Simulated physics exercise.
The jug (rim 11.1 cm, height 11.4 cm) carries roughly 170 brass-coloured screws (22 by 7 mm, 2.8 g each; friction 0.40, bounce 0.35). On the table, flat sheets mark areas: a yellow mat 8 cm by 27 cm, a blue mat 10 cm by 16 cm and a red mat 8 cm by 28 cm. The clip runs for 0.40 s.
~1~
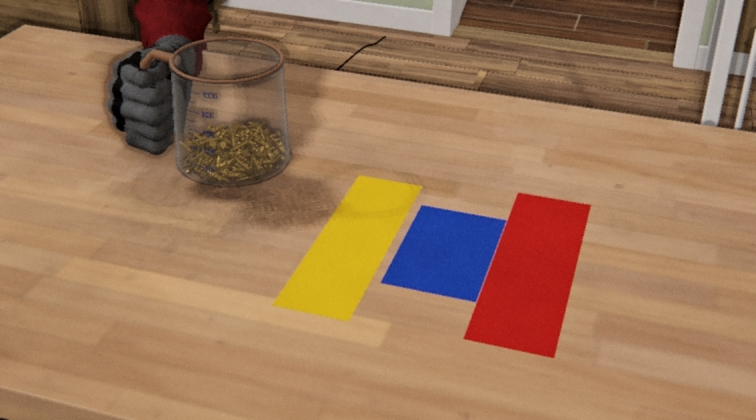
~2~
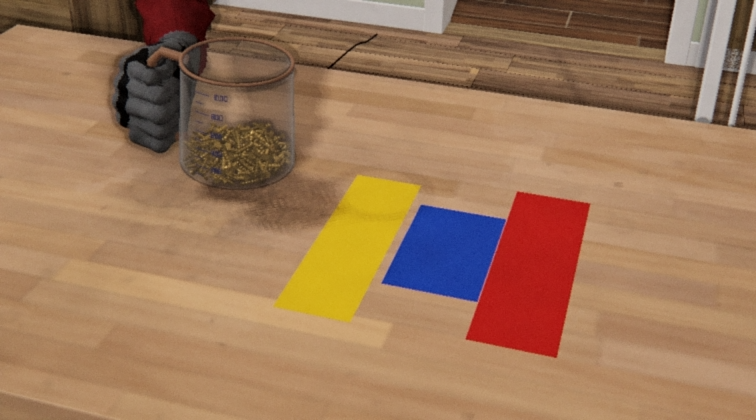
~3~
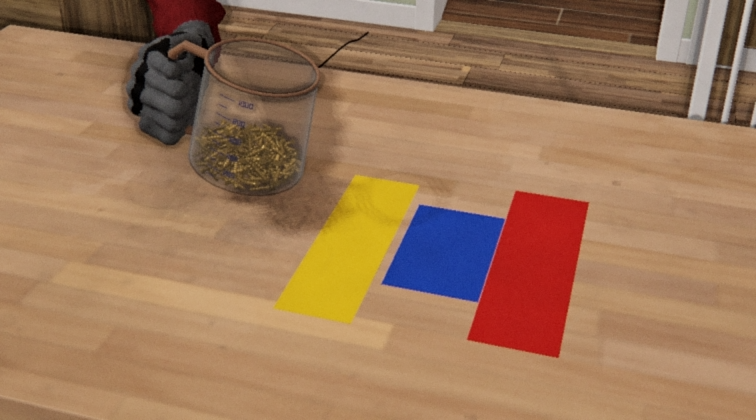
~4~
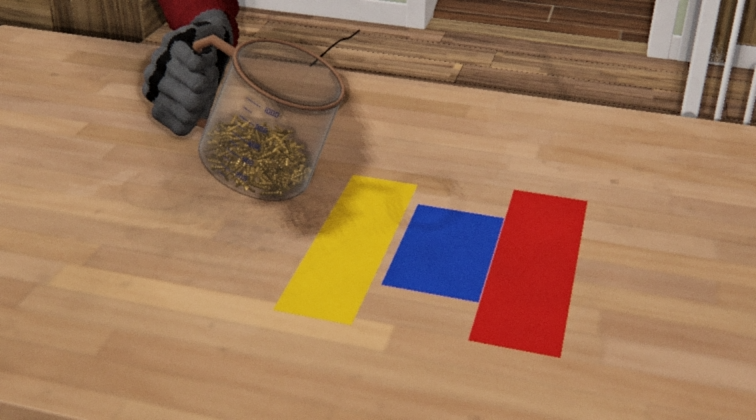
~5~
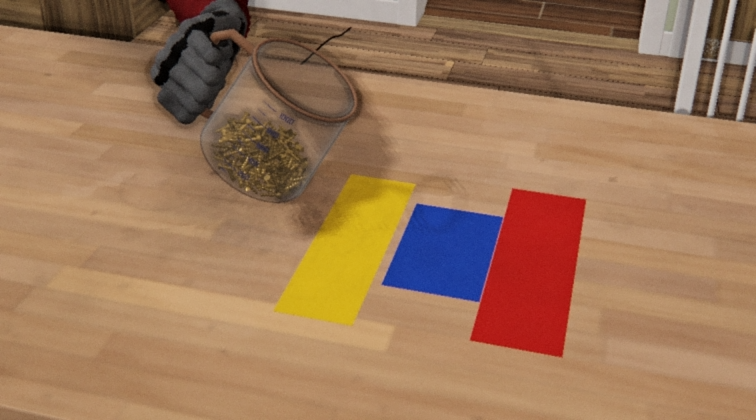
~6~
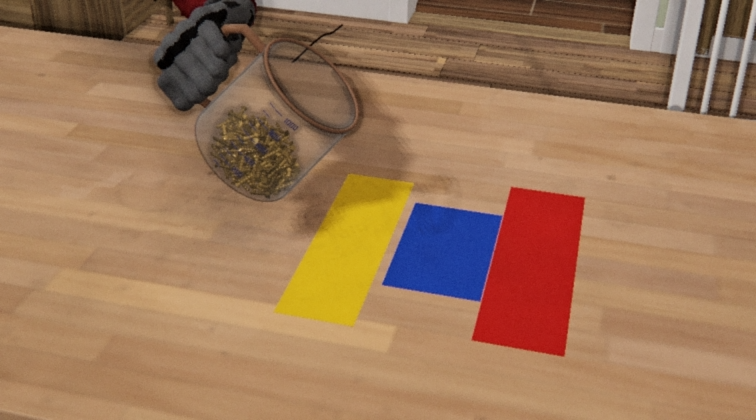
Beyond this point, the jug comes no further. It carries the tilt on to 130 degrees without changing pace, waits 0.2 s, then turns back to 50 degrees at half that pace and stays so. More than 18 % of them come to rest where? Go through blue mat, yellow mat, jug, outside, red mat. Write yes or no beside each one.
Blue mat no, yellow mat yes, jug no, outside yes, red mat no.
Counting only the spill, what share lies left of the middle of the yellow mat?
100 %, roughly.
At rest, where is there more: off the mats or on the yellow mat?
Outcome: Greater share on the yellow mat.
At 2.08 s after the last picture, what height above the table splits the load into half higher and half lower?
Height: About 0 cm.
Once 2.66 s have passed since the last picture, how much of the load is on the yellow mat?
Roughly 70 percent at that point.
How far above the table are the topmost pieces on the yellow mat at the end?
Around 2.0 cm above the table.
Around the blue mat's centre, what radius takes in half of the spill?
It comes to roughly 16 cm.
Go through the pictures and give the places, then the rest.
In the first picture, jug at (230, 99); tilt 0 degrees; moved 0.0 cm; lip at (278, 67); top of the load at (249, 129); yellow mat at (355, 240); blue mat at (447, 250); red mat at (534, 265).
In the second picture, jug at (237, 102); tilt 3 degrees; moved 1.0 cm; lip at (289, 72); top of the load at (243, 130).
In the third picture, jug at (256, 110); tilt 12 degrees; moved 3.1 cm; low side right; lip at (315, 85); top of the load at (217, 129).
In the fourth picture, jug at (273, 116); tilt 21 degrees; moved 5.2 cm; low side right; lip at (340, 99); top of the load at (234, 126).
In the fifth picture, jug at (281, 118); tilt 31 degrees; moved 6.2 cm; low side right; lip at (353, 112); top of the load at (263, 126).
In the sixth picture, jug at (280, 118); tilt 40 degrees; moved 6.2 cm; low side right; lip at (354, 123); top of the load at (258, 122); yellow mat at (351, 241); blue mat at (445, 249); red mat at (534, 261).
Then, 0.80 s after the last picture, tilt 130 degrees; yellow mat 15 %, jug 75 %, outside 10 %; middle of all pieces on or above the table near (281, 172).
Then, 1.47 s after the last picture, tilt 108 degrees; yellow mat 70 %, outside 30 %; middle of all pieces on or above the table near (330, 227).
Then, 2.08 s after the last picture, tilt 72 degrees; yellow mat 70 %, outside 30 %; middle of all pieces on or above the table near (330, 227).
Then, 2.66 s after the last picture, tilt 50 degrees; yellow mat 70 %, outside 30 %; middle of all pieces on or above the table near (330, 227).
In the end, blue mat 0 %, yellow mat 70 %, jug 0 %, outside 30 %, red mat 0 %.
